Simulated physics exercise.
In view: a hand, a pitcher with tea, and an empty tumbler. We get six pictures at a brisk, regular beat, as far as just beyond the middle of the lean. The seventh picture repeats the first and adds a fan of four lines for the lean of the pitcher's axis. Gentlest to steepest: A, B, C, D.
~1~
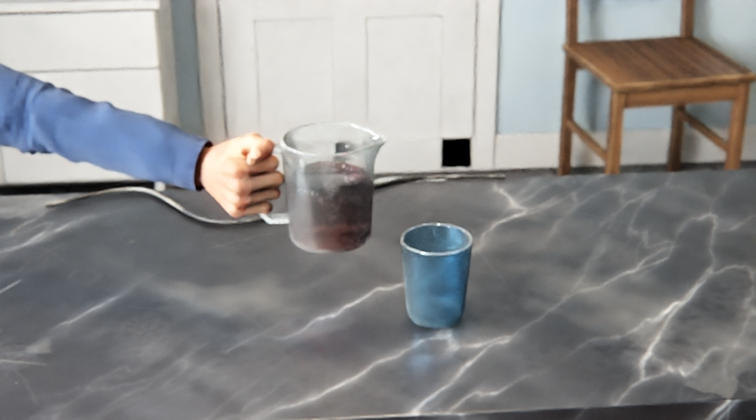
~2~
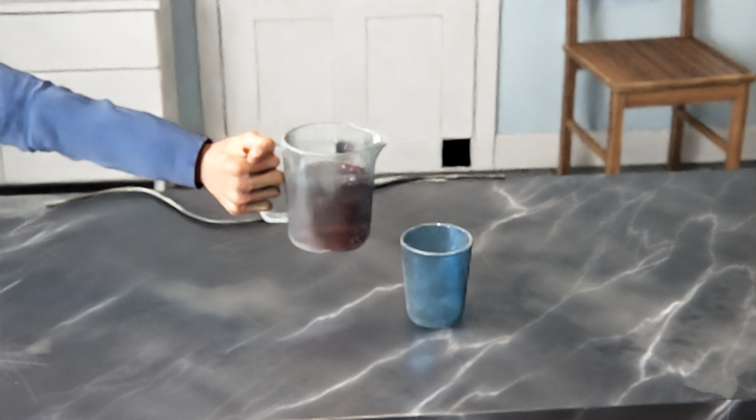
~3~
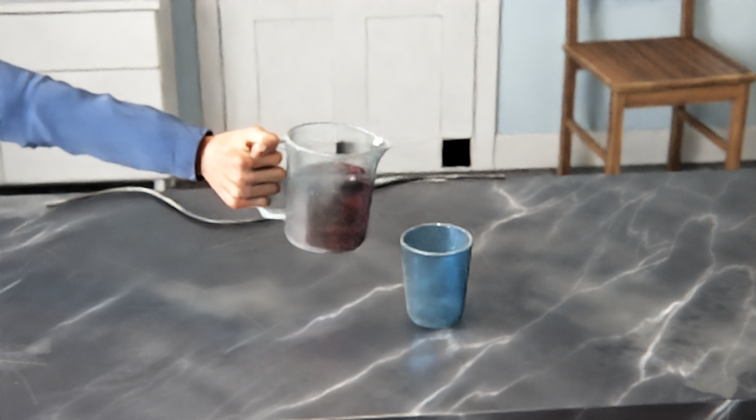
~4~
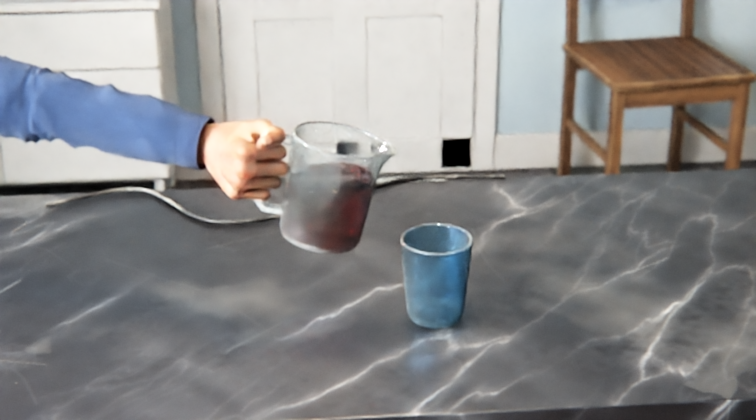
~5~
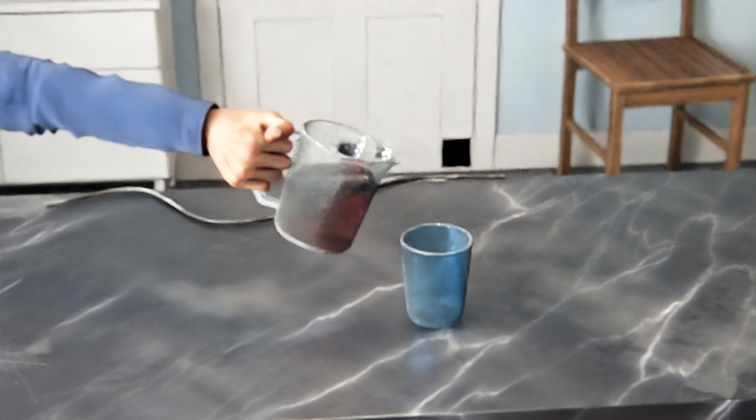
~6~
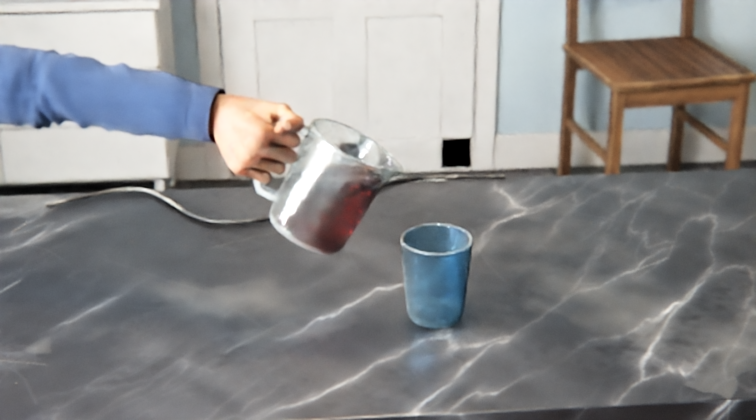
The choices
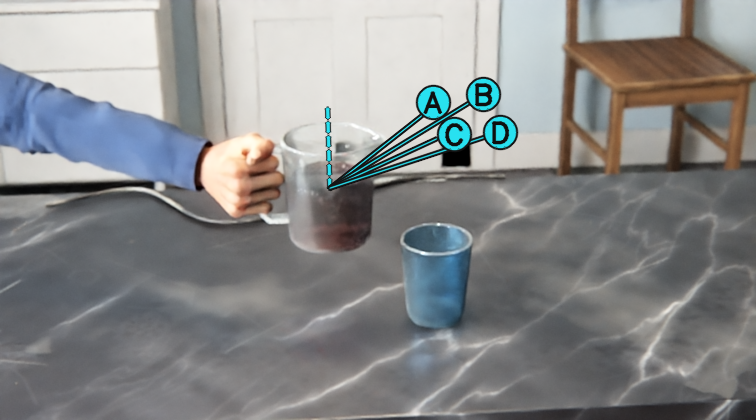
A hand in a blue sleeve held a clear pitcher of dark reddish liquid over a marble-patterned table, then gradually tilted it to the right, toward a blue tumbler, with nothing pouring out.
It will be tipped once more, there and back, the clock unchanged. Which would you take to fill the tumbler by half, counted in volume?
C beats the others.
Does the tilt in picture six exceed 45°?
No.
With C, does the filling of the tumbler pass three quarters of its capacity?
No, less.
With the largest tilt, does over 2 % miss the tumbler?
No.
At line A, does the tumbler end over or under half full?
Under.
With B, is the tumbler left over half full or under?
Under.
On the marked copy, A at (421, 115); B at (469, 103); C at (436, 138); D at (484, 137).
If A is chosen, the tumbler ends with about 15 % of what it can hold.
If B is chosen, the tumbler ends with about 30 % of what it can hold.
If C is chosen, the tumbler ends with about 50 % of what it can hold.
If D is chosen, the tumbler ends with about 70 % of what it can hold.
